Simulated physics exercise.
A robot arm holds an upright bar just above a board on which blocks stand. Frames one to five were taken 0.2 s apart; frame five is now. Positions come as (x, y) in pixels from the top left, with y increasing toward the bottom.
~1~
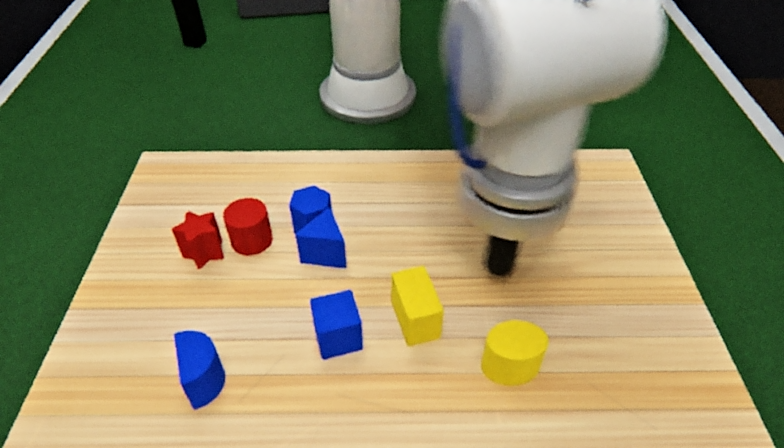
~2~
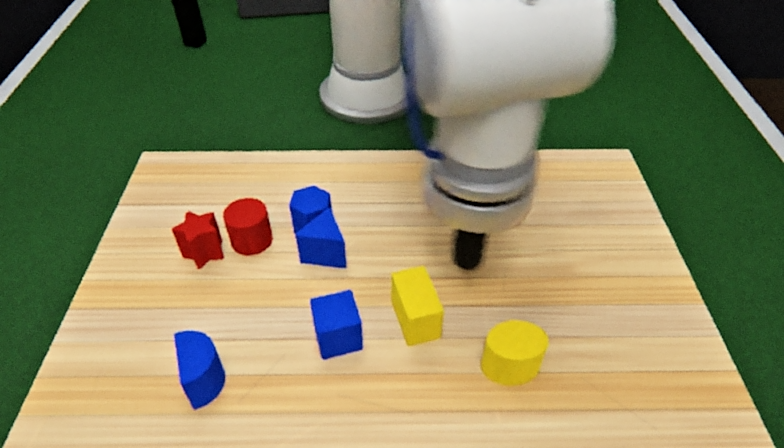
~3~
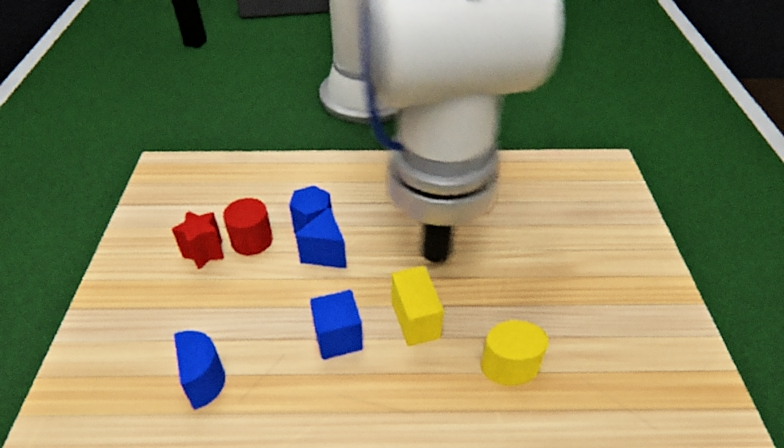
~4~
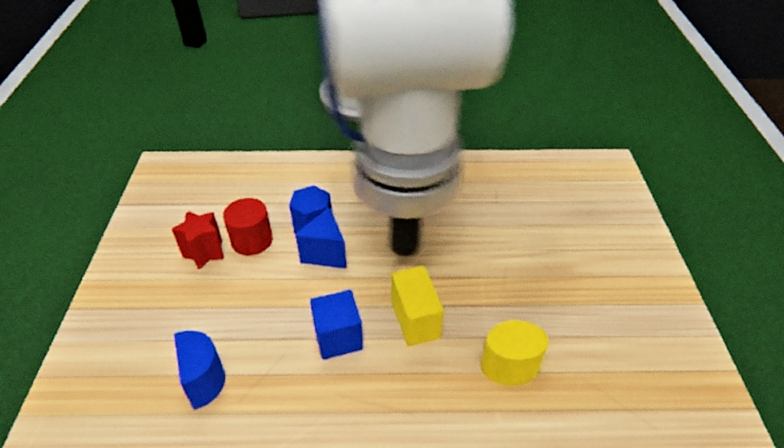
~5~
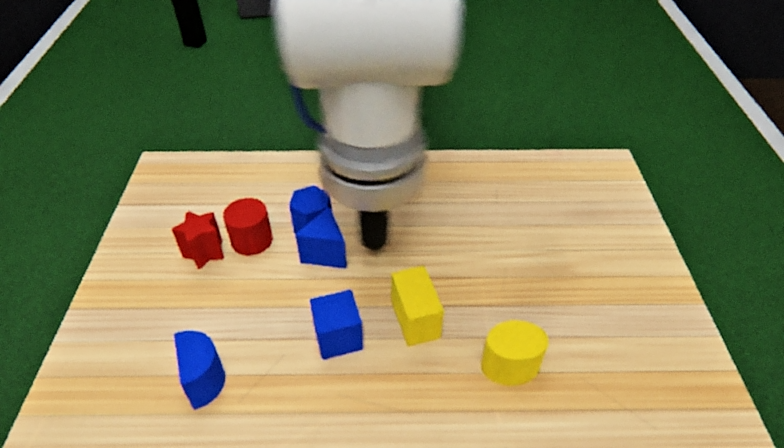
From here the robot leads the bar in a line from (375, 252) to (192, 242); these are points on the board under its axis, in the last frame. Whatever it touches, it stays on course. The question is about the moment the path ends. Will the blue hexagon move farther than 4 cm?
The answer is no.
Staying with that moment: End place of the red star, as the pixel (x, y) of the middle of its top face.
Just about (151, 230).
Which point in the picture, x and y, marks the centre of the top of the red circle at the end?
Around pixel (179, 190).
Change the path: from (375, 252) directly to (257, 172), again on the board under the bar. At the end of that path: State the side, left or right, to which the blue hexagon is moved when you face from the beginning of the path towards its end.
Side: Left.
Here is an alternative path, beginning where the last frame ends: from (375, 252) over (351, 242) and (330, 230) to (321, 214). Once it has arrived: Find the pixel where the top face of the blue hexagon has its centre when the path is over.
Its top middle will sit at (284, 186).
What follows on the original path. One third of the way, bar (311, 238); red circle (242, 212); blue hexagon (304, 196), turned 20° clockwise; blue triangular piece (277, 227), turned 20° clockwise.
Two thirds of the way, bar (249, 234); red star (181, 224), turned 35° anticlockwise; red circle (213, 205); blue hexagon (304, 195), turned 20° clockwise; blue triangular piece (219, 236).
At the end, bar (188, 231); red star (151, 230), turned 90° anticlockwise; red circle (179, 190); blue hexagon (304, 195), turned 20° clockwise; blue triangular piece (200, 239), turned 60° anticlockwise.
